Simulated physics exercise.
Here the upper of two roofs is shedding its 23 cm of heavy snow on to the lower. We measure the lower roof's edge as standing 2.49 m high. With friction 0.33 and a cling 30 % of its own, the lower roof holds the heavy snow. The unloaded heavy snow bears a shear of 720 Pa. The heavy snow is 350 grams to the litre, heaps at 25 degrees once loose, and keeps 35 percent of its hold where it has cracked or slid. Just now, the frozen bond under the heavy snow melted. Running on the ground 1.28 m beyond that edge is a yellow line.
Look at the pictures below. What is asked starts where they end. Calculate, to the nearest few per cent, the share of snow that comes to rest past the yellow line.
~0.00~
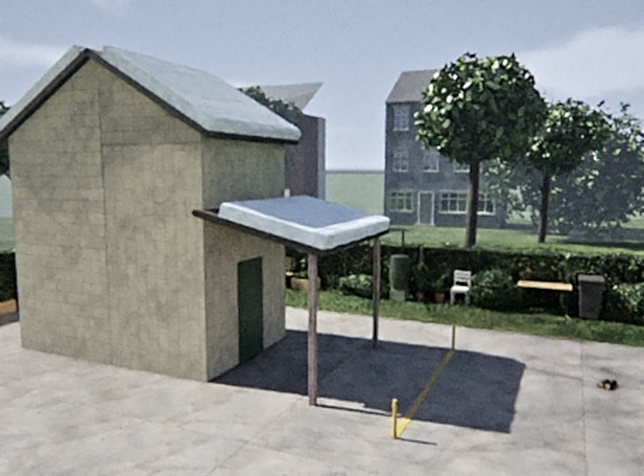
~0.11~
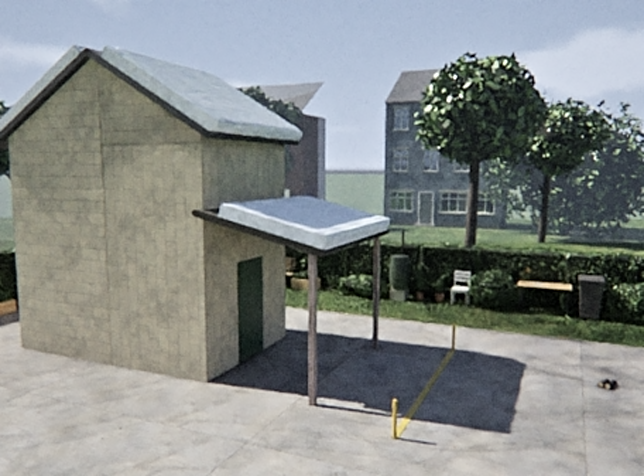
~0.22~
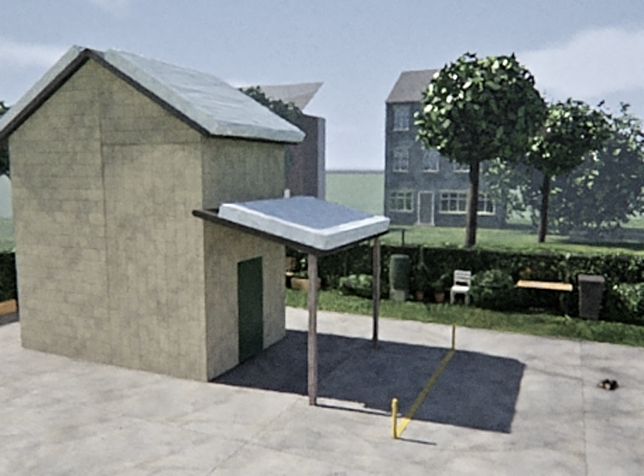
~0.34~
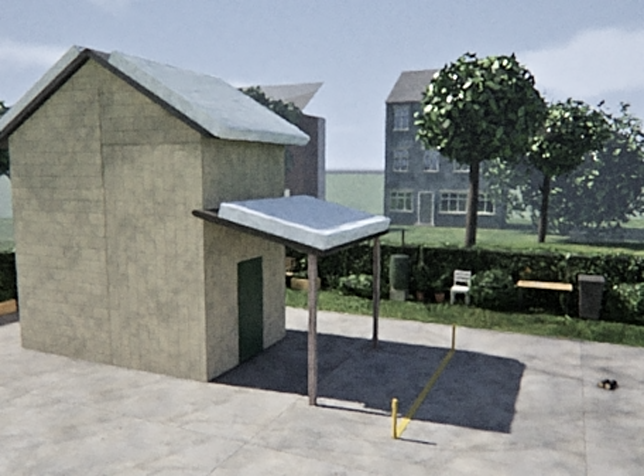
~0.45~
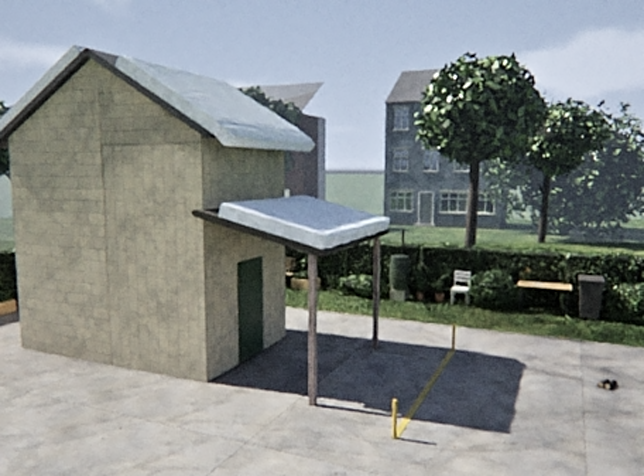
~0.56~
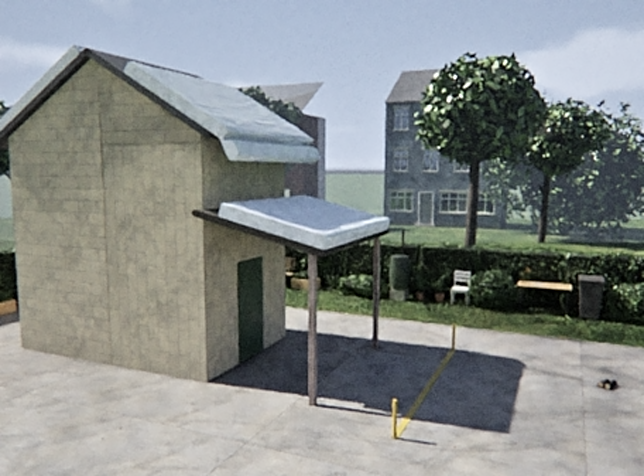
Roughly 49 per cent.
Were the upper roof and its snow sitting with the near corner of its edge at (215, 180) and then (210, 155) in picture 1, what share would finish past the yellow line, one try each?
In that order: 8 %, 35 %.
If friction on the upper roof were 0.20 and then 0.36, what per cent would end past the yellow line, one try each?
Roughly 40 per cent first, roughly 16 per cent second.
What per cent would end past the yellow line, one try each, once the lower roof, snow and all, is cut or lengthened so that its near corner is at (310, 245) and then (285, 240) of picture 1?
I'd expect around 45 percent the first time and around 40 percent the second.
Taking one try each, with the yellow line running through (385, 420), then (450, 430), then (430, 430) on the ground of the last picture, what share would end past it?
One by one: 55 in a hundred, 30 in a hundred, 40 in a hundred.
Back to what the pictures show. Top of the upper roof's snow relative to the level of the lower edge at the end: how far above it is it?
Roughly 0.7 m.
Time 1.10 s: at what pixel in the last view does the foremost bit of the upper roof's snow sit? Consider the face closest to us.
Around pixel (300, 219).
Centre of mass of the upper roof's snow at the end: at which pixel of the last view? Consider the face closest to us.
(419, 376).
After 1.10 s, none is below the lower edge and 0 % is past the line.
After 1.73 s, 20 % is below the lower edge and 0 % is past the line.
After 2.37 s, 64 % is below the lower edge and 46 % is past the line.
After 3.00 s, 64 % is below the lower edge and 49 % is past the line.
After 3.10 s, at the end, 64 % is below the lower edge and 49 % is past the line.
